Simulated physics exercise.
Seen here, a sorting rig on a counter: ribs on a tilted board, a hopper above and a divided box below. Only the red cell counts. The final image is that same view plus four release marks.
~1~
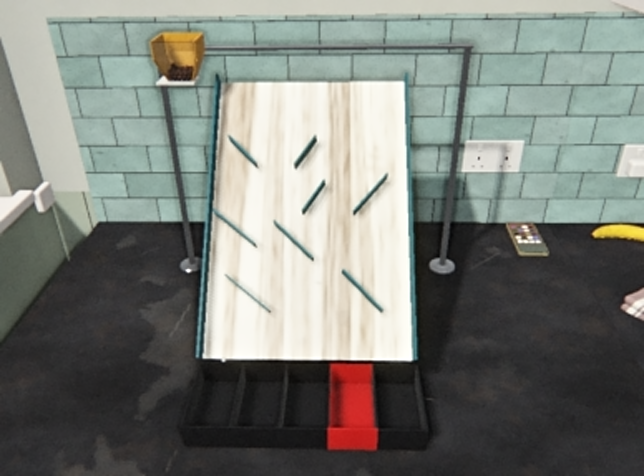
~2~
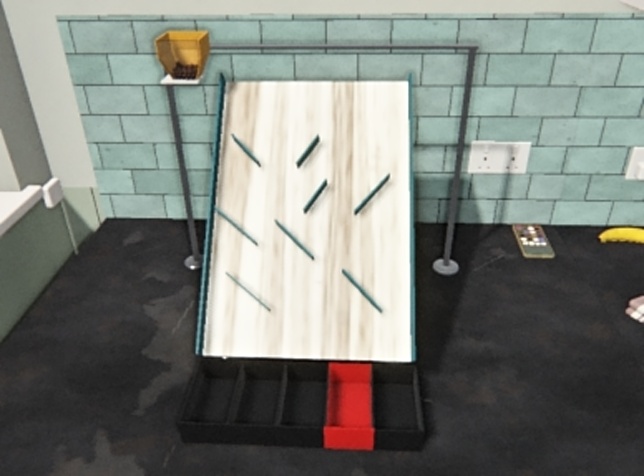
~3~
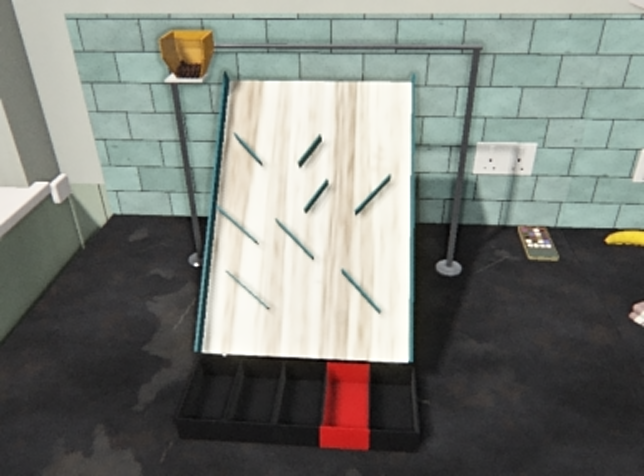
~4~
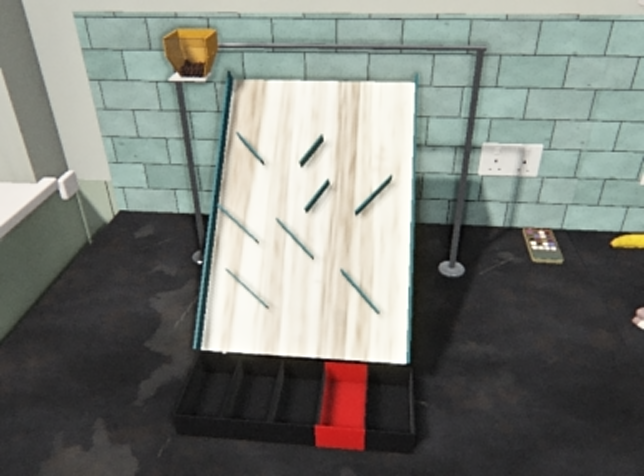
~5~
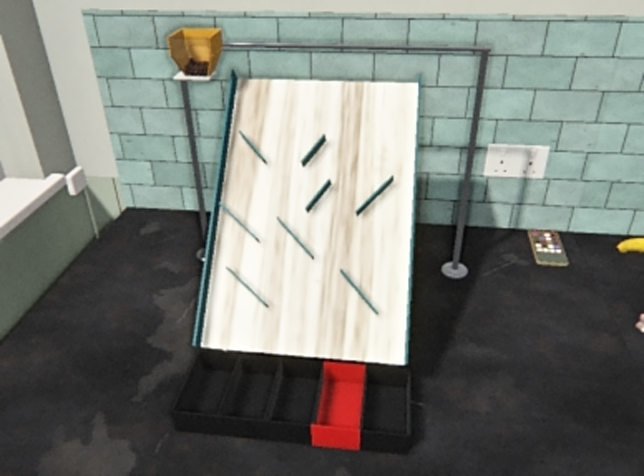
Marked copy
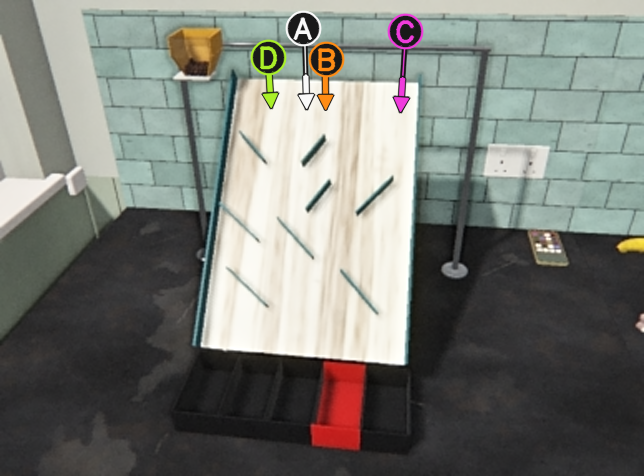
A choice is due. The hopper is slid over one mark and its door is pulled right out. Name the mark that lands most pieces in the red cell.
D beats the others.
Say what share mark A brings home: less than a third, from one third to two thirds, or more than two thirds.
Less than a third.
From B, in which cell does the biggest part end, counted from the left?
The third.
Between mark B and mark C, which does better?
Mark B.
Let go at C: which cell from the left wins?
It is the fifth one.
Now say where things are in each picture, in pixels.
The first picture shows hopper (183, 74), allspice berries, door shut.
The second picture shows ribs (232, 134) to (258, 161), (296, 163) to (319, 134), (303, 210) to (326, 179).
The third picture shows ribs (355, 211) to (391, 174), (216, 206) to (256, 241), (275, 218) to (312, 256).
The fourth picture shows ribs (225, 269) to (266, 306), (341, 269) to (379, 312).
The fifth picture shows red cell (336, 436), number 4 of 5 from the left.
On the marked copy, mark A meets the board at (306, 103); mark B meets the board at (325, 104); mark C meets the board at (400, 106); mark D meets the board at (270, 102).
For mark A, about a tenth in the red cell, the larger part in other cells, about a tenth outside the box.
For mark B, roughly a quarter in the red cell, roughly two thirds in other cells, about a tenth outside the box.
For mark C, about a tenth in the red cell, the larger part in other cells, about a tenth outside the box.
For mark D, roughly half in the red cell, roughly half in other cells, just a few outside the box.
